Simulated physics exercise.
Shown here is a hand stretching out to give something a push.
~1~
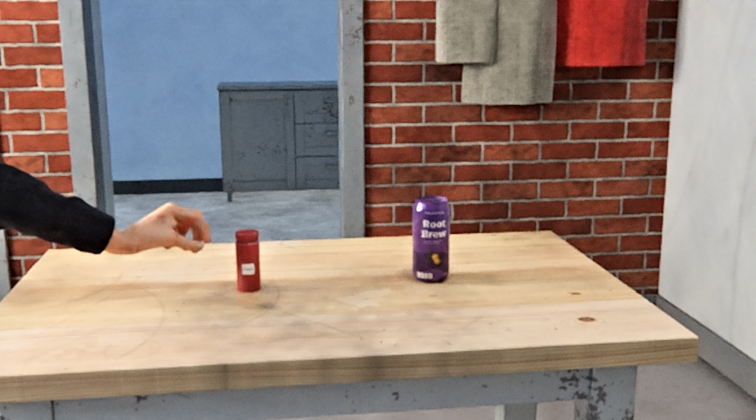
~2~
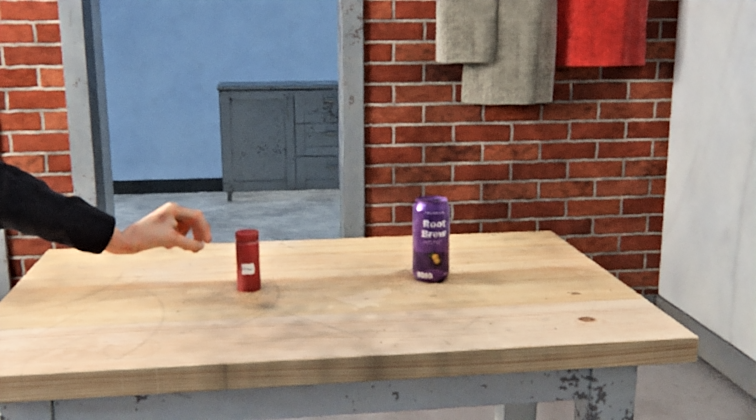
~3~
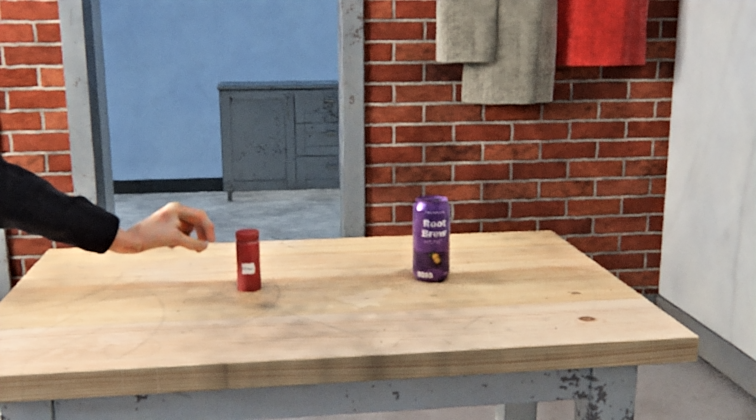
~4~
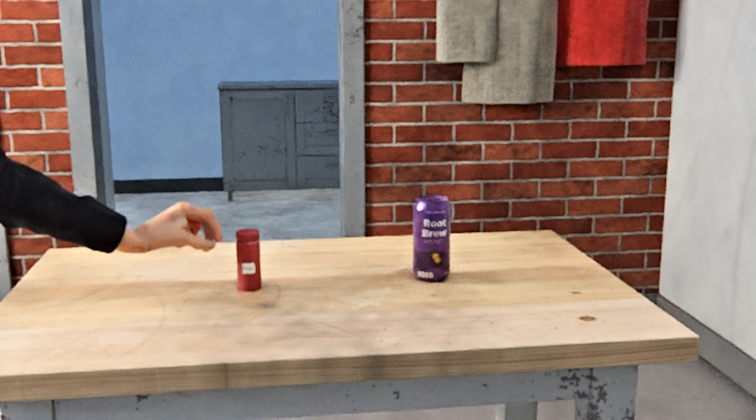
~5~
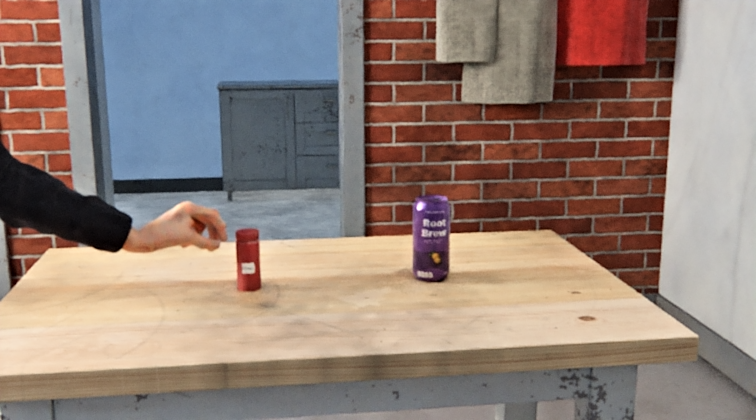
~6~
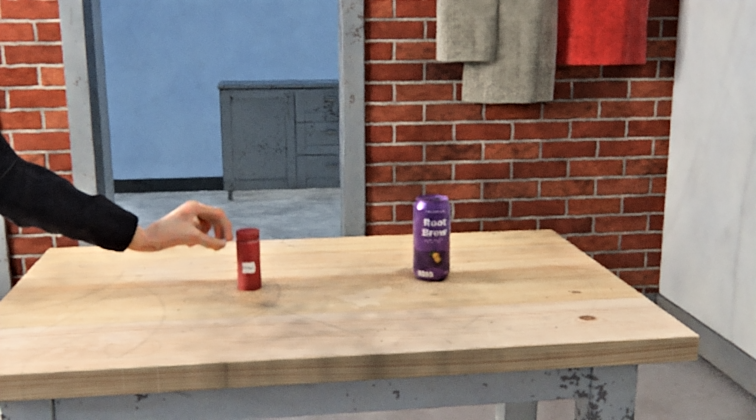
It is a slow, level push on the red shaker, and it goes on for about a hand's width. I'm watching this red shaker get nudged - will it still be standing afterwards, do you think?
No, it will fall over.
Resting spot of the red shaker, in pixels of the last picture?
End point in the final view: About (298, 274).
Then, 0.50 s later than the last frame, red shaker tilted by 35° near (268, 257).
Then, 0.70 s later than the last frame, red shaker on its side near (296, 273).
When it is over, lying over on the table, red shaker. End places, in pixels of the last picture, red shaker near (298, 274).
